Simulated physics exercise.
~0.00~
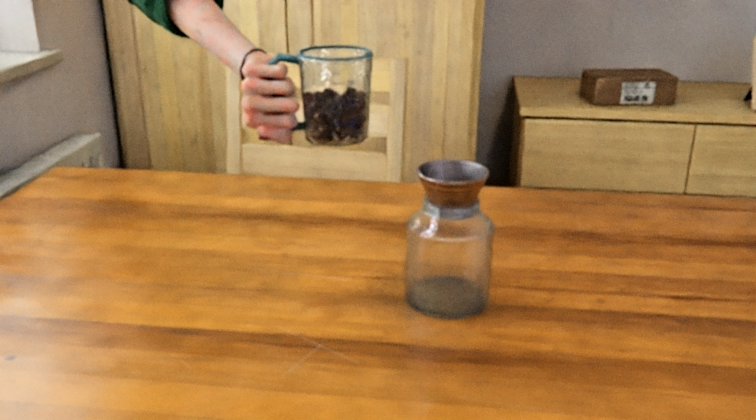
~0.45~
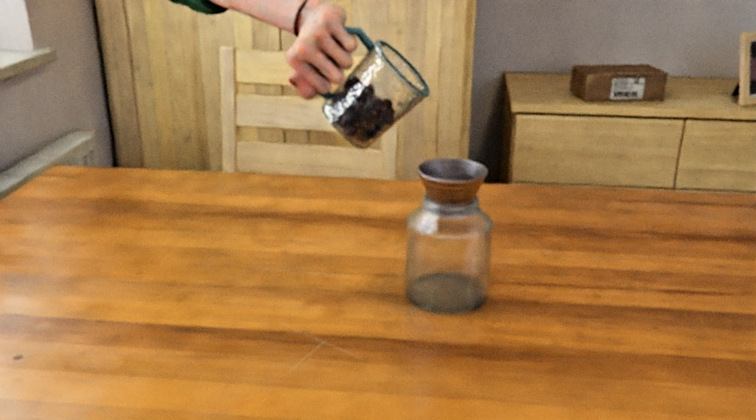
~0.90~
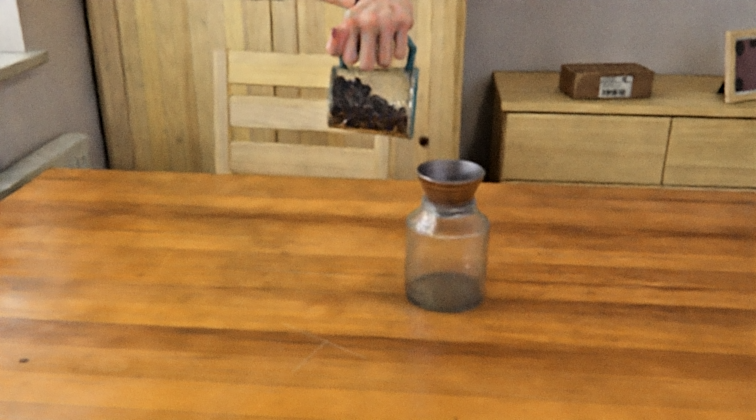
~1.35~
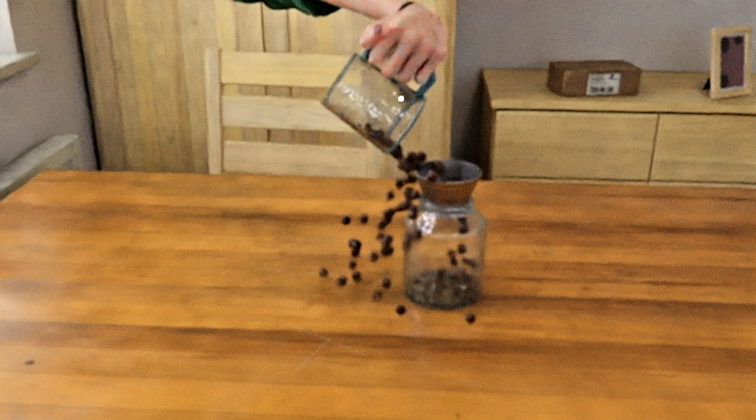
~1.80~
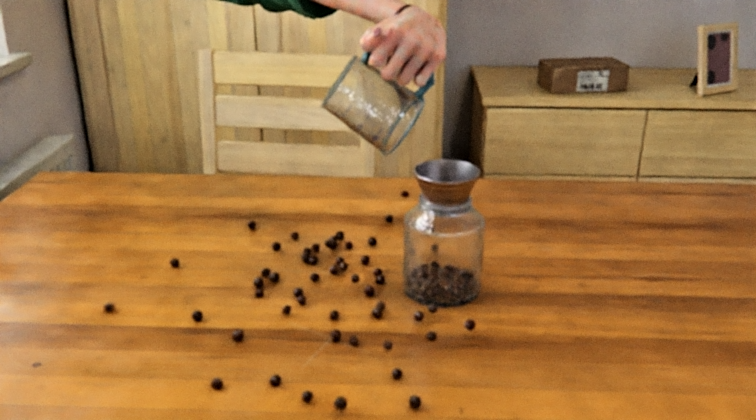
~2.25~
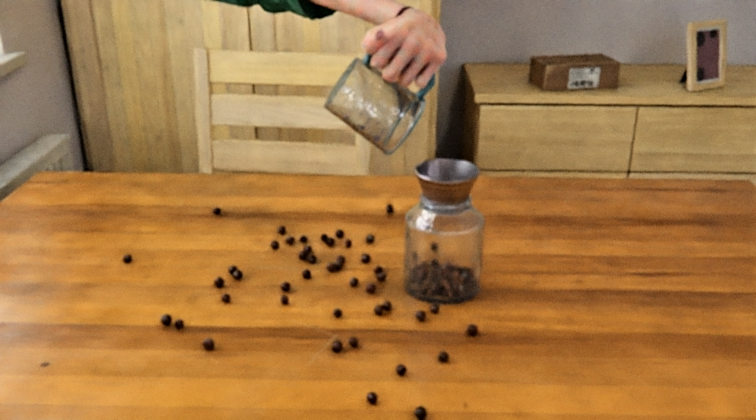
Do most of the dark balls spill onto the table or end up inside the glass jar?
Most of the dark balls spill outside the jar and scatter across the table. A smaller share lands inside the jar.
